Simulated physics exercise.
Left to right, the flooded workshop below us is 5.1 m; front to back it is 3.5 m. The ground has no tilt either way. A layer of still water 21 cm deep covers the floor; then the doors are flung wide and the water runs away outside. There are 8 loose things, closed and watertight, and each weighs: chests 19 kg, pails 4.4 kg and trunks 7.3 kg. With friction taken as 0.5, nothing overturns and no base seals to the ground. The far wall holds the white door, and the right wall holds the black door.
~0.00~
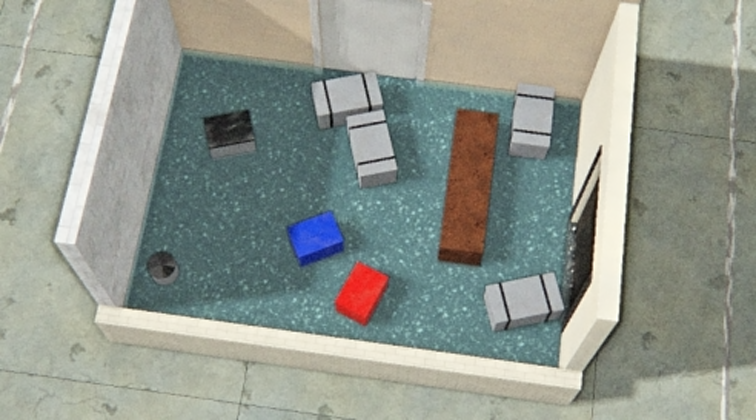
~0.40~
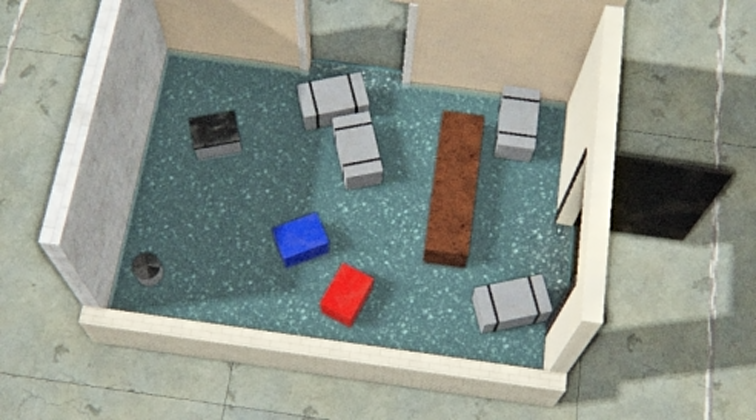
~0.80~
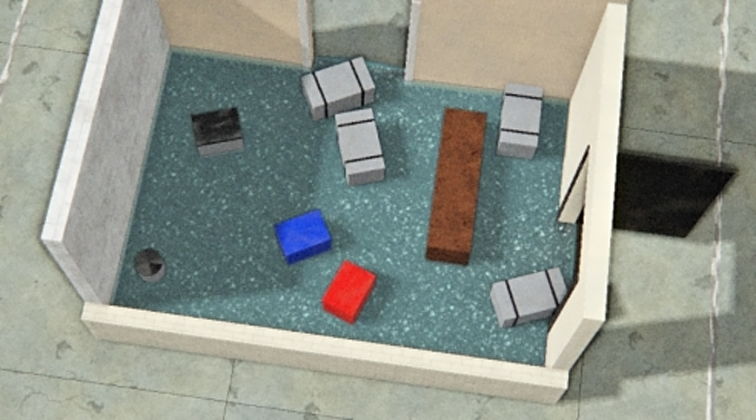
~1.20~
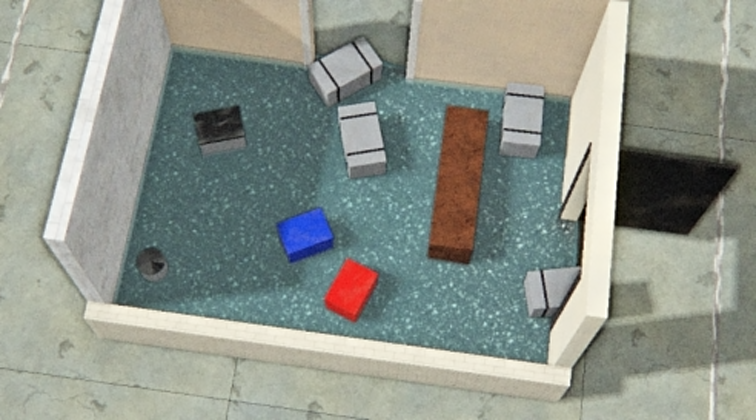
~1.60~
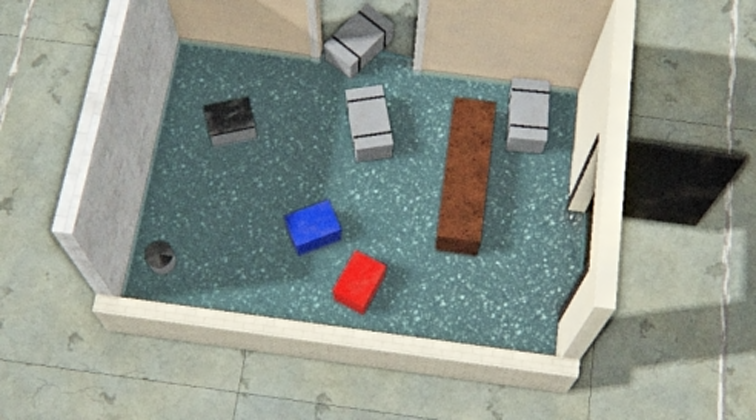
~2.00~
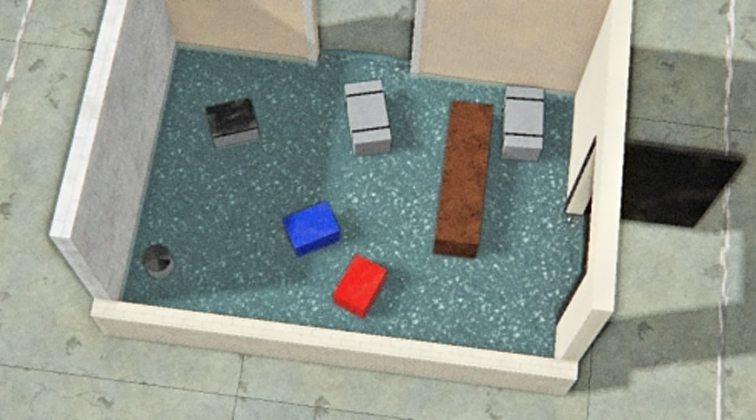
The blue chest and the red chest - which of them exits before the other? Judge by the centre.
I would say the red one.
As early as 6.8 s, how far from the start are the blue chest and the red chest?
About 80 and 150 cm by then.
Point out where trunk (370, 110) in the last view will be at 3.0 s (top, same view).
(376, 87) or thereabouts.
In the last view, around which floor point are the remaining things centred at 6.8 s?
Near (383, 221).
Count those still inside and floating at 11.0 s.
2.
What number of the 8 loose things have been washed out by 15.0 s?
By my count, 6.
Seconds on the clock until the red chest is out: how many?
It should be at around 8.5 seconds.
After 3.0 s the blue chest is near (324, 214), 0.2 m from its start, afloat; the red chest is near (381, 280), 0.3 m from its start, afloat; 2 of 8 are out; 6 afloat.
After 6.8 s the blue chest is near (380, 216), 0.8 m from its start, afloat; the red chest is near (504, 284), 1.7 m from its start, afloat; 3 of 8 are out; 5 afloat.
After 11.0 s the blue chest is near (401, 185), 1.2 m from its start, afloat; the red chest has gone out (at 8.6 s); 6 of 8 are out; 2 afloat.
After 15.0 s the blue chest is near (406, 174), 1.3 m from its start, aground; the red chest has gone out (at 8.6 s); 6 of 8 are out; 1 afloat.
